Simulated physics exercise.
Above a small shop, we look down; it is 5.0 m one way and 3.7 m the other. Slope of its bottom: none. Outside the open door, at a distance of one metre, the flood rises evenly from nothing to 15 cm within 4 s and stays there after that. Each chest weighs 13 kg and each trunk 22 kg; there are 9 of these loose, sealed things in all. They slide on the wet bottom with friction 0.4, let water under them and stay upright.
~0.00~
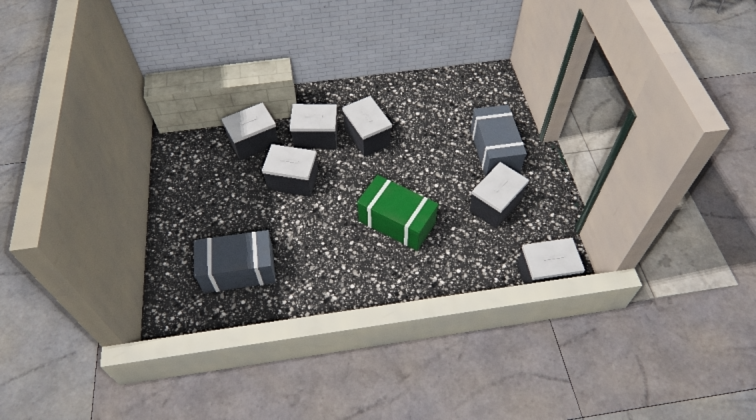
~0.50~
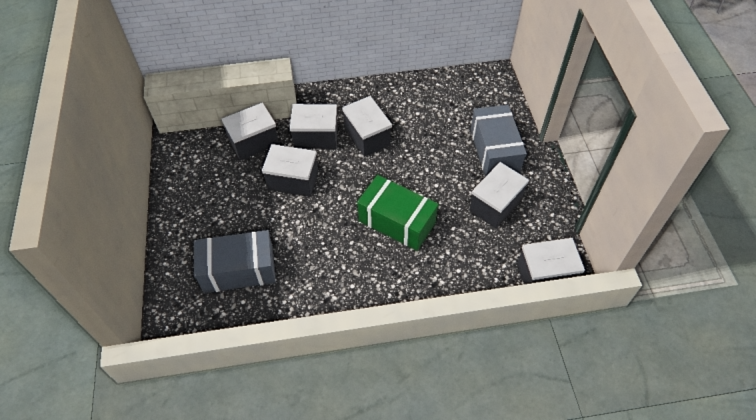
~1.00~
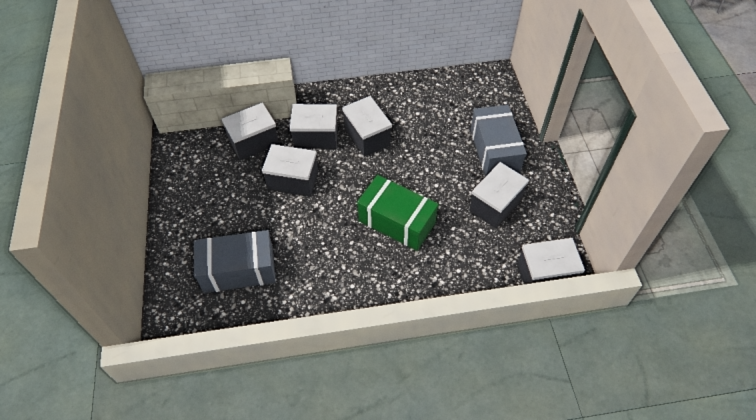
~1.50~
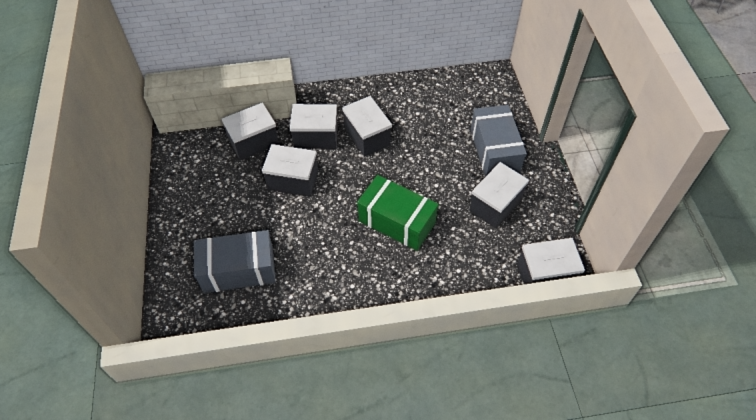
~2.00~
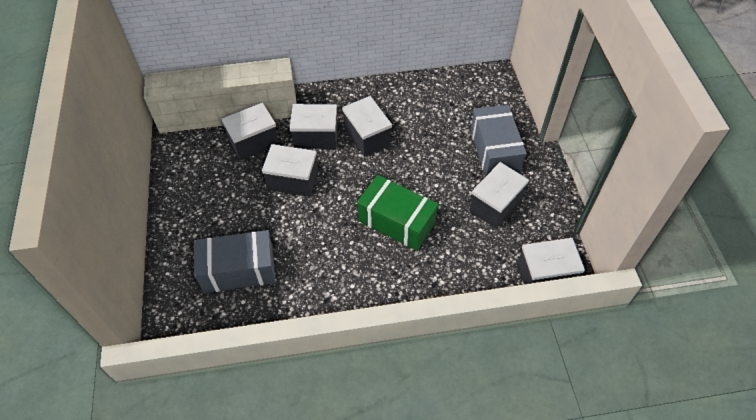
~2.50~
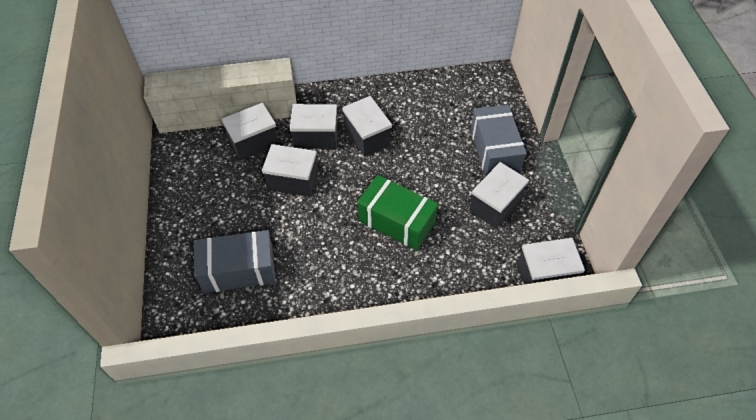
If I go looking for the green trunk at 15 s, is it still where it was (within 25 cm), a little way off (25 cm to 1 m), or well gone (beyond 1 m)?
It is well gone.
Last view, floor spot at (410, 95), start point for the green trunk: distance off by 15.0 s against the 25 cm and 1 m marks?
Short answer, it keeps close to its start.
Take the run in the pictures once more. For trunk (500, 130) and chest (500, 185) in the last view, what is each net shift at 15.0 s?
They sit 100 cm and 350 cm away, in the order given.
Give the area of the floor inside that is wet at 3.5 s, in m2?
I'd estimate close to 1.0 m2.
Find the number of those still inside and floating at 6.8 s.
The number is 0.
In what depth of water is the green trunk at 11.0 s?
Roughly 7 cm at that moment.
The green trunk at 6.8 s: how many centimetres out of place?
Displacement near 20 cm.
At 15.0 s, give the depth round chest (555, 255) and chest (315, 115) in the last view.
Roughly 5 and 7 cm.
After 3.5 s the green trunk is near (398, 203), 0.0 m from its start, aground; 0 afloat.
After 6.8 s the green trunk is near (382, 213), 0.2 m from its start, aground; 0 afloat.
After 11.0 s the green trunk is near (270, 225), 1.4 m from its start, afloat; 3 afloat.
After 15.0 s the green trunk is near (233, 192), 1.9 m from its start, afloat; 7 afloat.
